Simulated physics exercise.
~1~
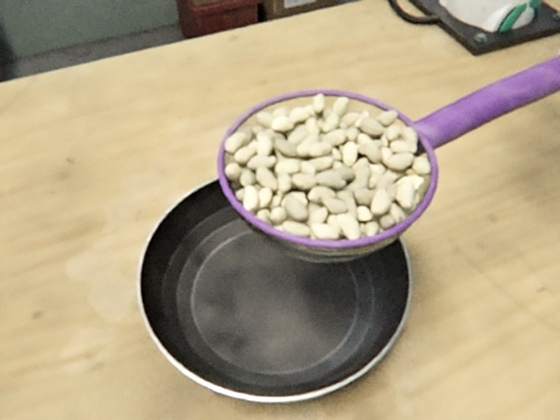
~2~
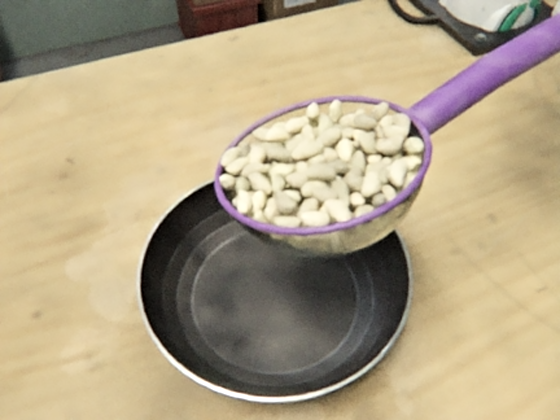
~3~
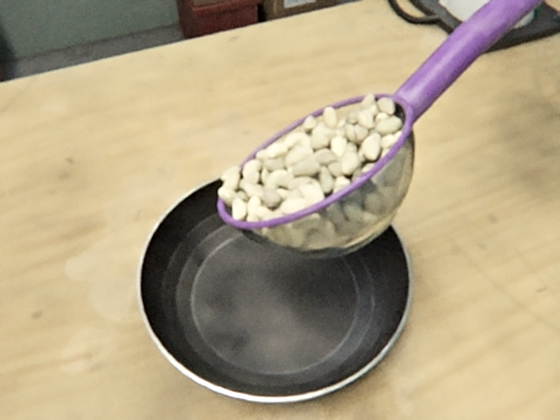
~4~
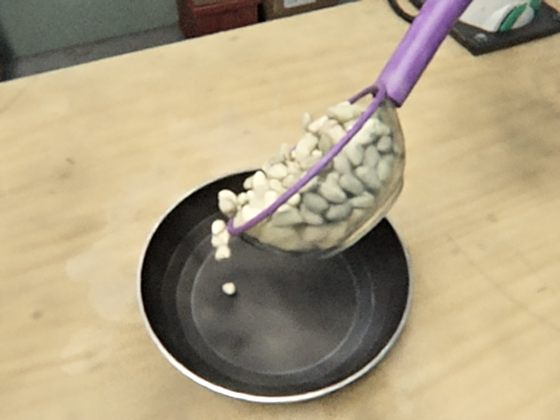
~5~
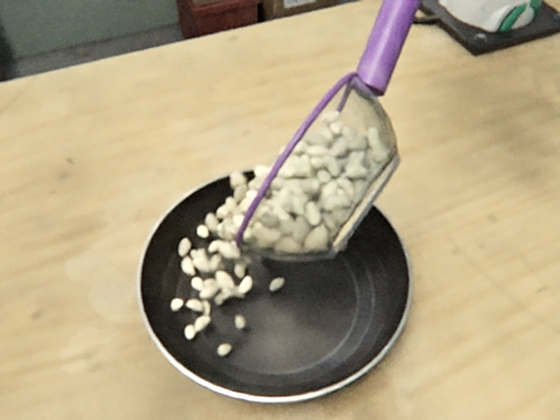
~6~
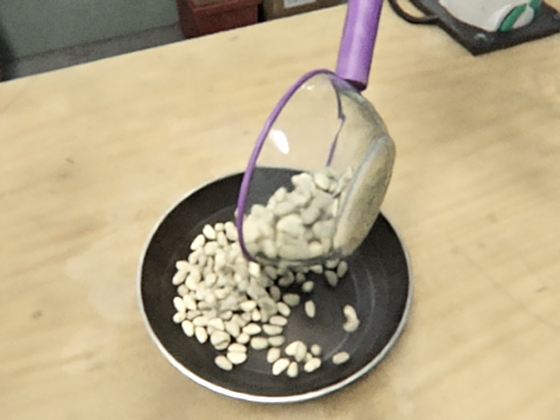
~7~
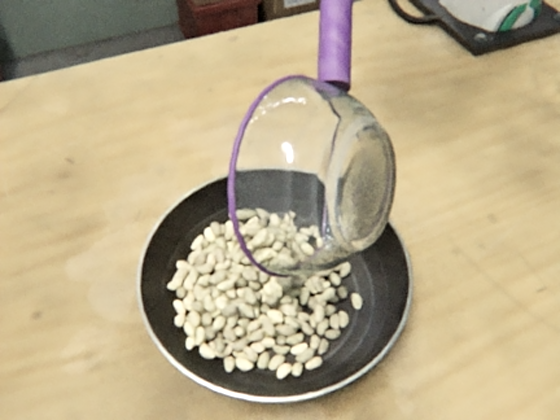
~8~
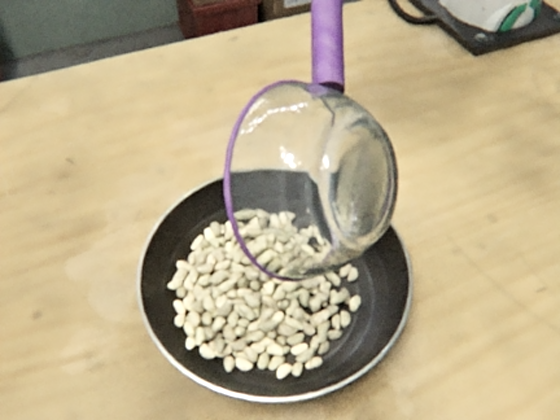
The clip shows a clear ladle with a purple rim and handle, full of white beans, above a dark pan on a wooden table. The ladle tilts steadily to the left, beans spill out slowly then quickly, and it ends empty over a large pile in the pan.
